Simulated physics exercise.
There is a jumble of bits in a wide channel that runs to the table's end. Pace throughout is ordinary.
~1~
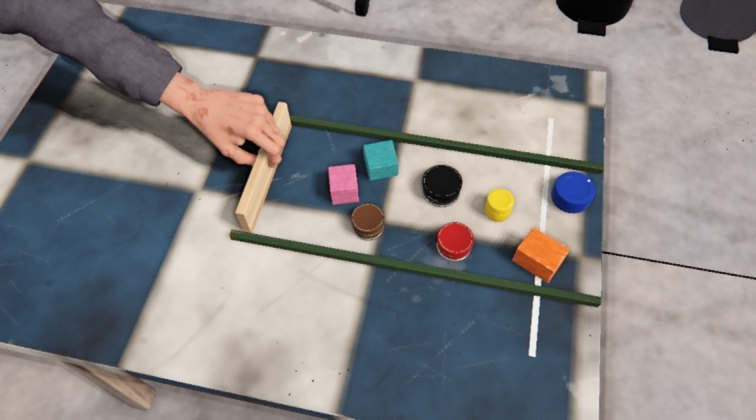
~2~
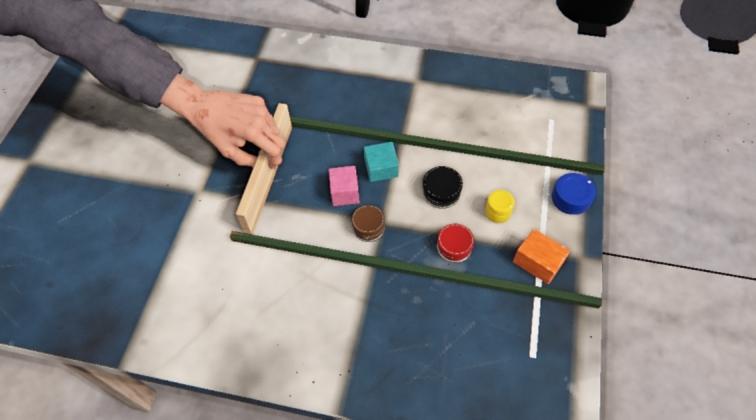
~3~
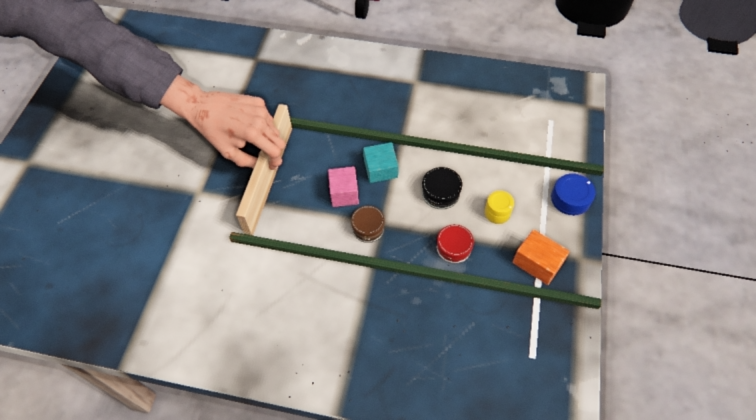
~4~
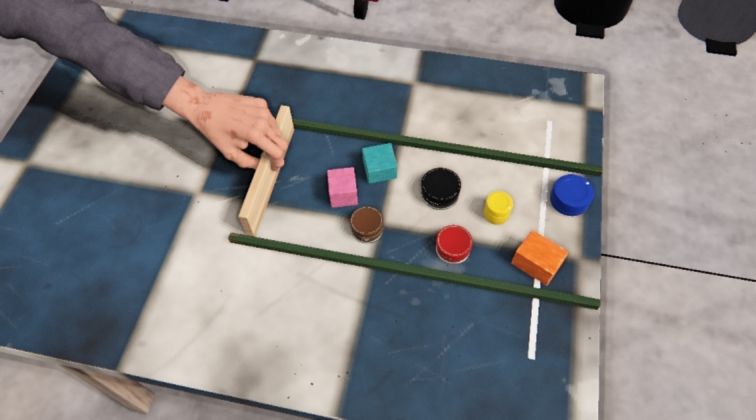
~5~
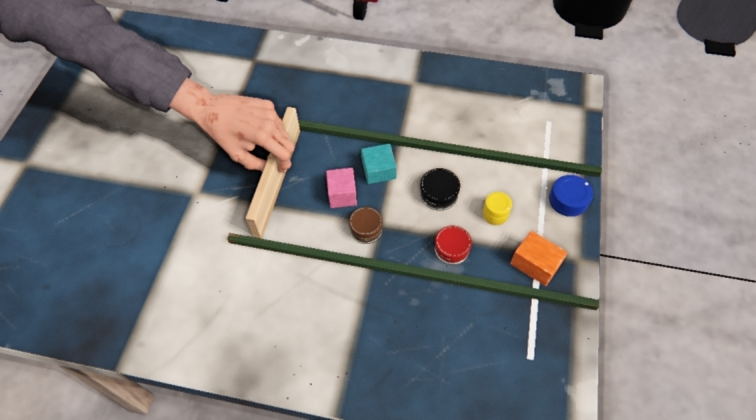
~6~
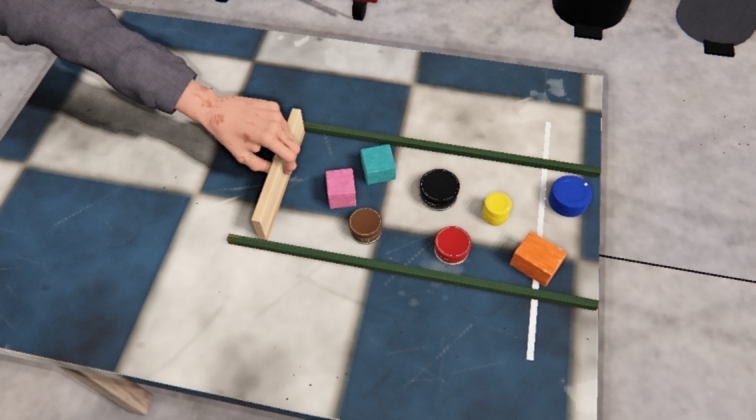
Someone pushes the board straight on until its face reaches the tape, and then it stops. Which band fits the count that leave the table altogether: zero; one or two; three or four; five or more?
Dropped off the end are no more than two, with at least one.
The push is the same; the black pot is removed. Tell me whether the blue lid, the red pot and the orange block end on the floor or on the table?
Result: Blue lid stays, red pot stays, orange block comes off.
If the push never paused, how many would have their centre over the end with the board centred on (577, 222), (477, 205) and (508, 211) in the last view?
By position: 5 / 0 / 0.
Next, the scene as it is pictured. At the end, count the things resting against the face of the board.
Well, it touches 3.
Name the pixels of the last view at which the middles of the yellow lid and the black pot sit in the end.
You'll see the yellow lid at (583, 241), with the black pot at (595, 216).
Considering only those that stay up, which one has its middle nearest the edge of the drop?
Result - the black pot.
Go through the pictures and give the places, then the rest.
Blue lid (573, 193); orange block (540, 255); yellow lid (499, 205); board (266, 166); tape (543, 224), in the first frame.
Orange block (541, 256); brown tin (369, 224), in the second frame.
Yellow lid (499, 208); black pot (442, 188), in the third frame.
Blue lid (572, 195); red pot (454, 245), in the fourth frame.
Orange block (539, 258); board (275, 171), in the fifth frame.
Blue lid (570, 196); orange block (538, 258); yellow lid (497, 209); board (280, 173); tape (540, 227), in the sixth frame.
A little later, none off yet; blue lid at rest near (570, 196); orange block at rest near (538, 258); yellow lid at rest near (497, 209).
Next, none off yet; blue lid at rest near (570, 196); orange block at rest near (538, 258); yellow lid shifted a little near (511, 214).
Later still, none off yet; blue lid shifted a little near (586, 195); orange block shifted about its own width near (581, 273); yellow lid shifted well along near (565, 236).
When it is over, the number that fall off is one or two; down, orange block and blue lid.
